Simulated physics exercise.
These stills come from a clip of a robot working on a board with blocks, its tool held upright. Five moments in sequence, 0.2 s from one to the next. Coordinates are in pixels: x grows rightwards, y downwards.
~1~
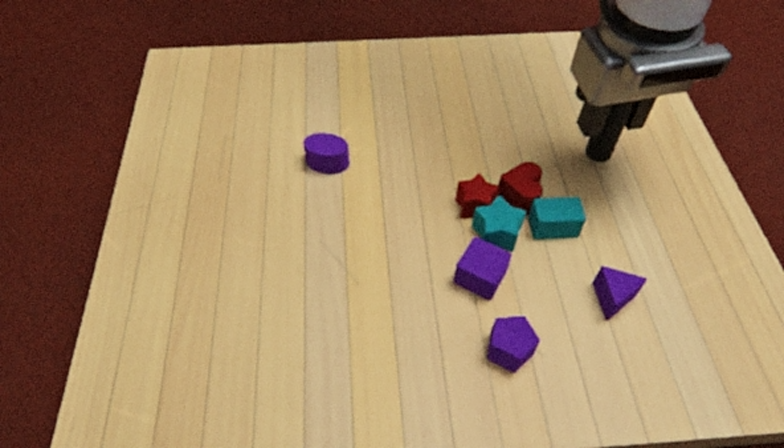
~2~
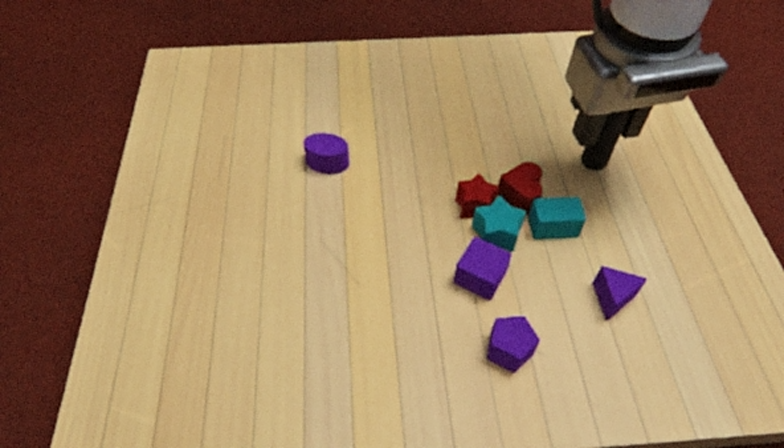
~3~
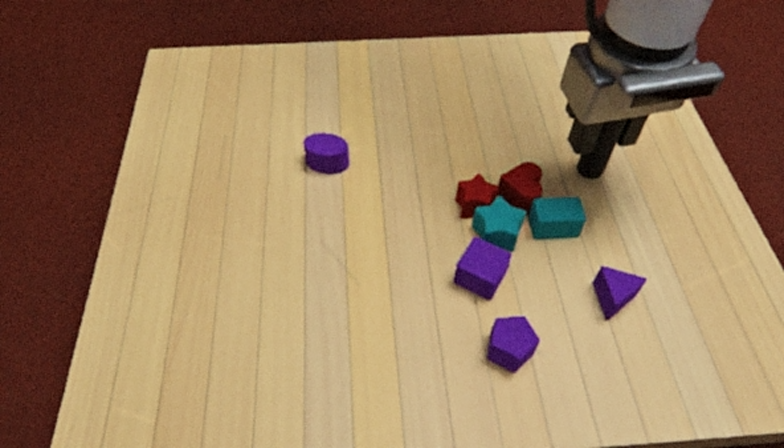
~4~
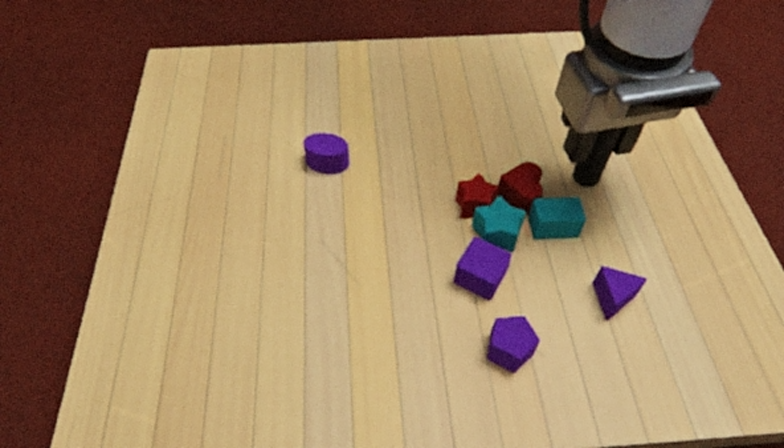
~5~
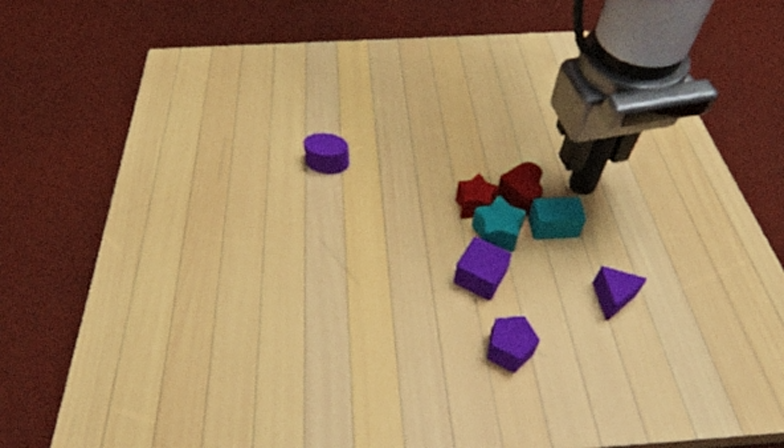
The video shows a robot arm above a wooden board scattered with purple, red and turquoise blocks. The arm's dark tip moves slowly down and slightly left, nearing the turquoise rectangular block, while all the blocks stay still.
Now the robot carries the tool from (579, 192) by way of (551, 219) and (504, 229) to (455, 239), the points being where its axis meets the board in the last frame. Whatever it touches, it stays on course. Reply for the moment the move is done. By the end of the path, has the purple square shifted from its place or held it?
It is moved off its spot.
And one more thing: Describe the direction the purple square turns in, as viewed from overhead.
Seen from overhead, it turns anticlockwise.
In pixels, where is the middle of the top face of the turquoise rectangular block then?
My prediction: (547, 231).
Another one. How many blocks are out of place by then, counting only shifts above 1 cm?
My prediction: No fewer than three blocks.
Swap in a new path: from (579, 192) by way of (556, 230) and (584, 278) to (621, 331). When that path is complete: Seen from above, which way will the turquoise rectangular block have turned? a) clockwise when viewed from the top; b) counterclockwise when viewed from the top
That would be a.
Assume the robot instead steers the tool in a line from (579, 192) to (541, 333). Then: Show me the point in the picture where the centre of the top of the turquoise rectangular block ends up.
The spot you're after is about (532, 240) in the image.
On the path given first. One third of the way, tool (552, 213); turquoise rectangular block (551, 224), turned 15° clockwise.
Two thirds of the way, tool (505, 223); purple square (482, 262); turquoise star block (482, 225), turned 15° clockwise; red heart-shaped block (520, 177), turned 20° clockwise; turquoise rectangular block (547, 231).
At the end, tool (456, 233); purple square (470, 280), turned 35° anticlockwise; turquoise star block (444, 247), turned 20° anticlockwise; red heart-shaped block (520, 177), turned 20° clockwise; turquoise rectangular block (547, 231).
